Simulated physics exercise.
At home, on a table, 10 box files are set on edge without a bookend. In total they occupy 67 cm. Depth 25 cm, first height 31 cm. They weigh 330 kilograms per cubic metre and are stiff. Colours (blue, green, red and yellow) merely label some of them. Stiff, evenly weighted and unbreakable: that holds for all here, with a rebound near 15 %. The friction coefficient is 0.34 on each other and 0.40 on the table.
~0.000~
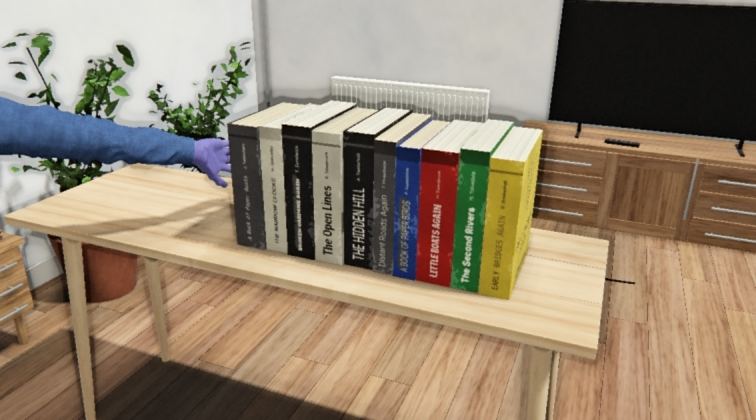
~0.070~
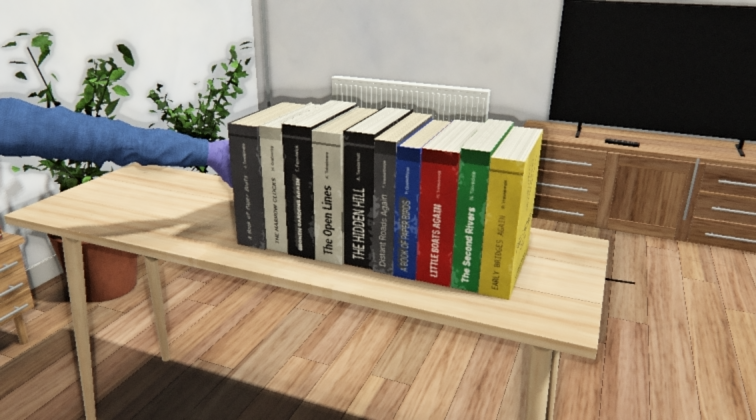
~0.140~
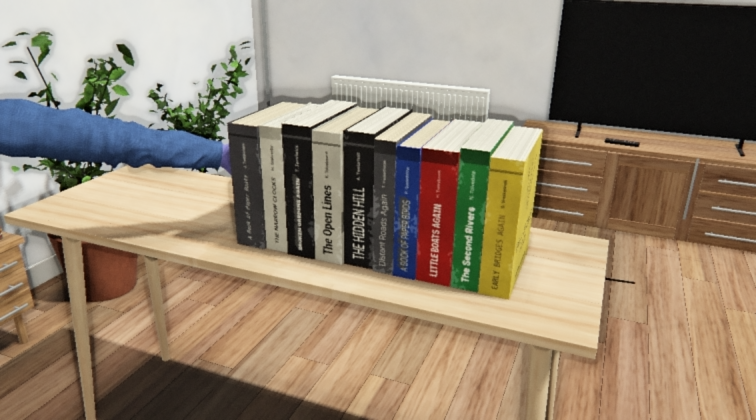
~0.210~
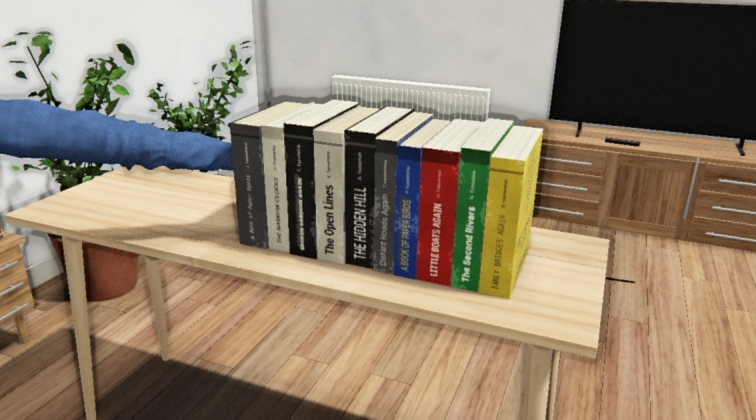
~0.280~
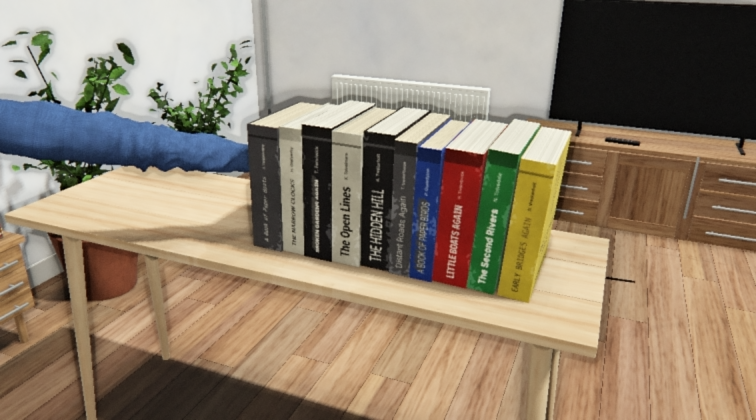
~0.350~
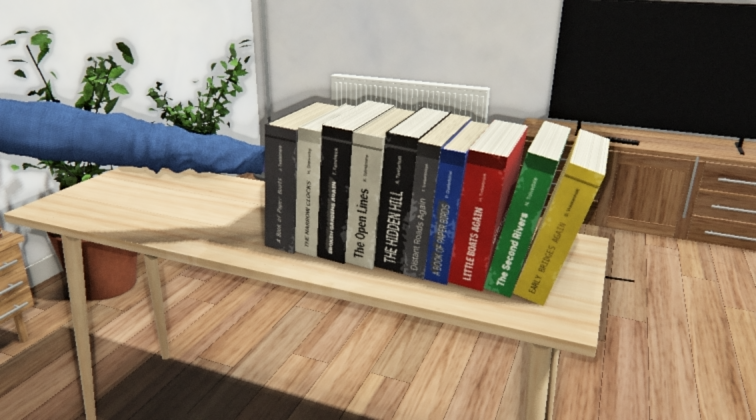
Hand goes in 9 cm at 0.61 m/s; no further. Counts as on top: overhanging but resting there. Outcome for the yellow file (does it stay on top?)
Down.
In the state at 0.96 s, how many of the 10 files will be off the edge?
Number at that point: 2 in total.
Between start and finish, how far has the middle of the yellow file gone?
Start and end lie near 100 cm apart.
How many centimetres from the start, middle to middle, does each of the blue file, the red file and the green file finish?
The blue one ends 20 cm from where it began, the red one 30 cm, and the green one 100 cm.
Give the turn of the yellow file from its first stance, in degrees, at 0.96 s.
I'd put it at roughly 90 degrees away from its starting angle.
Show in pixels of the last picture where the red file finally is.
About (591, 268).
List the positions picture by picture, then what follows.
In the first frame (each place is the centre of the face we see best), hand (210, 155) 12 cm from the first; yellow file (500, 232); blue file (406, 216); red file (436, 220); all in place.
The second frame shows hand (224, 156) 8 cm from the first; yellow file (500, 232).
The third frame shows hand 37 mm from the first; yellow file (500, 231).
The fourth frame shows hand 6 mm in; yellow file (501, 231).
The fifth frame shows hand 49 mm in; yellow file (525, 234) tilted 3°; green file (491, 225) tilted 4°; 10 have shifted.
The sixth frame shows hand 9 cm in; yellow file (556, 238) tilted 14°; green file (519, 229) tilted 11°; red file (476, 223) tilted 4°; 10 have shifted.
By 0.42 s, none of the 10 files off the edge, 10 disturbed; yellow file tilted 28°; green file tilted 23°.
By 0.68 s, 1 of the 10 files off the edge; yellow file on its side; green file tilted 70°.
By 0.96 s, 2 of the 10 files off the edge; yellow file on its side; green file upside down.
When it is over (1.4 s), 2 of the 10 files off the edge; yellow file on its side; red file on its side; green file on its side. In pixels of the last frame, middles, red file near (591, 268).
